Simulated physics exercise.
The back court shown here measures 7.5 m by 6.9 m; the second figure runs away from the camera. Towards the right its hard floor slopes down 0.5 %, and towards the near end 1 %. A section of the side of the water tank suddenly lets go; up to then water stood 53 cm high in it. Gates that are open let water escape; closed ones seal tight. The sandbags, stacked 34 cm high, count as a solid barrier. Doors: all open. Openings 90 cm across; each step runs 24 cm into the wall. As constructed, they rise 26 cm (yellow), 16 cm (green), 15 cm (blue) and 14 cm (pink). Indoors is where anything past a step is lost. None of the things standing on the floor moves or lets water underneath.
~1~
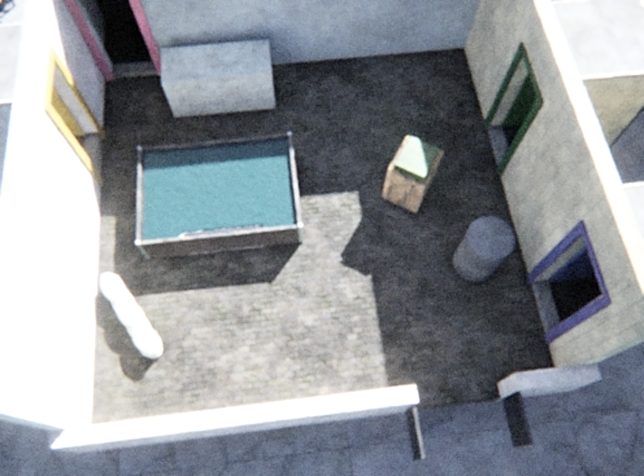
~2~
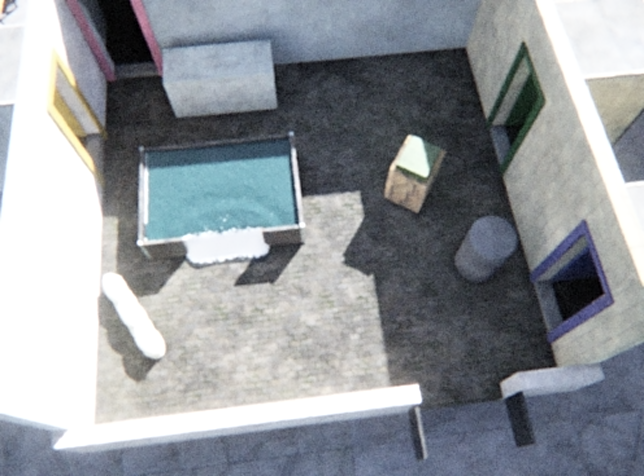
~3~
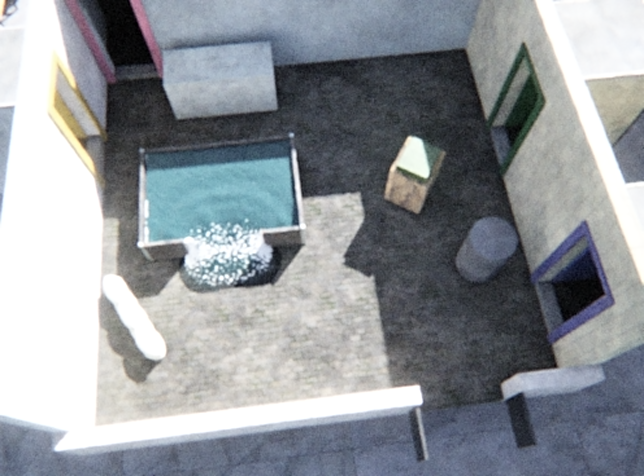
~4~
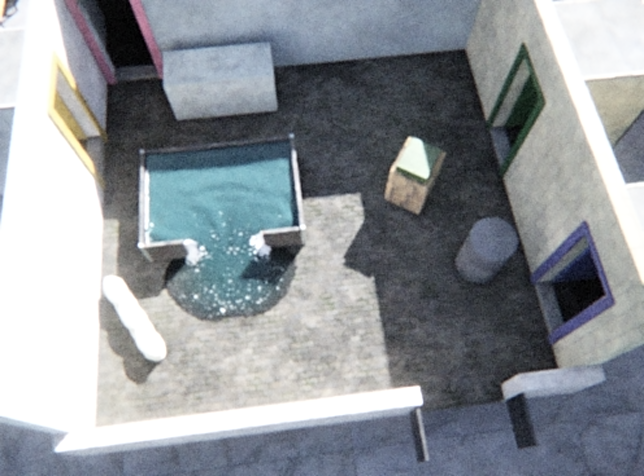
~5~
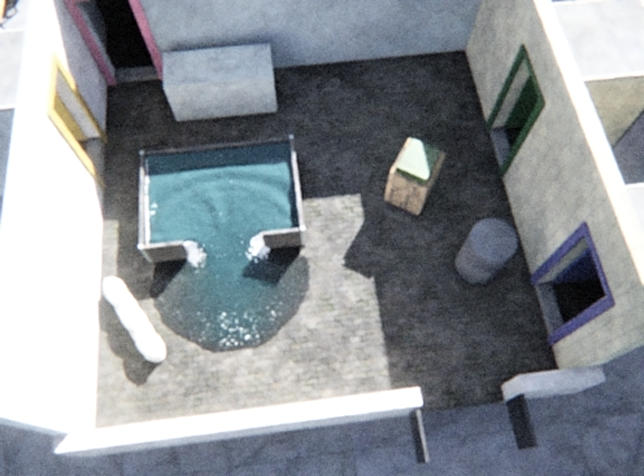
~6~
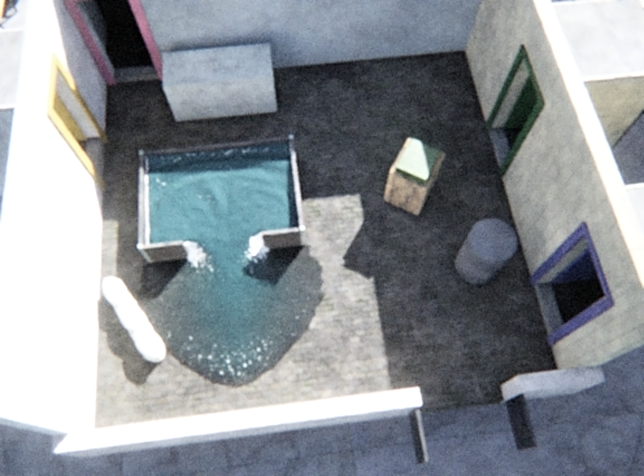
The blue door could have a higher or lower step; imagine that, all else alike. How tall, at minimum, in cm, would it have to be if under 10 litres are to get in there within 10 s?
It would need to be about 12 cm tall.
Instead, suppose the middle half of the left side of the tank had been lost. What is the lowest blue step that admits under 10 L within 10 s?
That way, roughly 6.5 cm.
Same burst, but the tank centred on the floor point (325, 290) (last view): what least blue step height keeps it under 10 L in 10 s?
With that change, some 16 centimetres.
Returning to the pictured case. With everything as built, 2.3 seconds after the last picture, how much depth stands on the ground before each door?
Depths in cm: Yellow 0, green 0, blue 0, pink 0.
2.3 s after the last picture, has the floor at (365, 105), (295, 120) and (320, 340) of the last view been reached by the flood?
In turn: Still dry, not reached, under water.
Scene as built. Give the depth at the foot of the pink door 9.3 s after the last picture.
Some 2.5 cm.
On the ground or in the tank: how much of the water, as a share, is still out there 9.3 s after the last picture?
I'd put it at about 90 per cent.
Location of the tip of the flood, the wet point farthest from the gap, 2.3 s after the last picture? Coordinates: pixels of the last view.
Around (554, 378).
Then, 0.7 s after the last picture water covers 15 % of the floor, deepest (31 cm) near (233, 419); it has not reached the blue door.
Then, 2.3 s after the last picture water covers 30 % of the floor, deepest (30 cm) near (94, 437); it has not reached the blue door.
Then, 9.3 s after the last picture water covers 80 % of the floor, deepest (14 cm) near (544, 379); 13 cm at the blue door, 0 litres in over its 15 cm step.
At the blue door as built, the water peaked near 15 cm, 4.7 s after the last picture.
Run again over the same 10 s with other heights there, 43 litres in over 9.5 cm, 4 litres over 13 cm. The limit of 10 litres is kept from about 12 cm up.
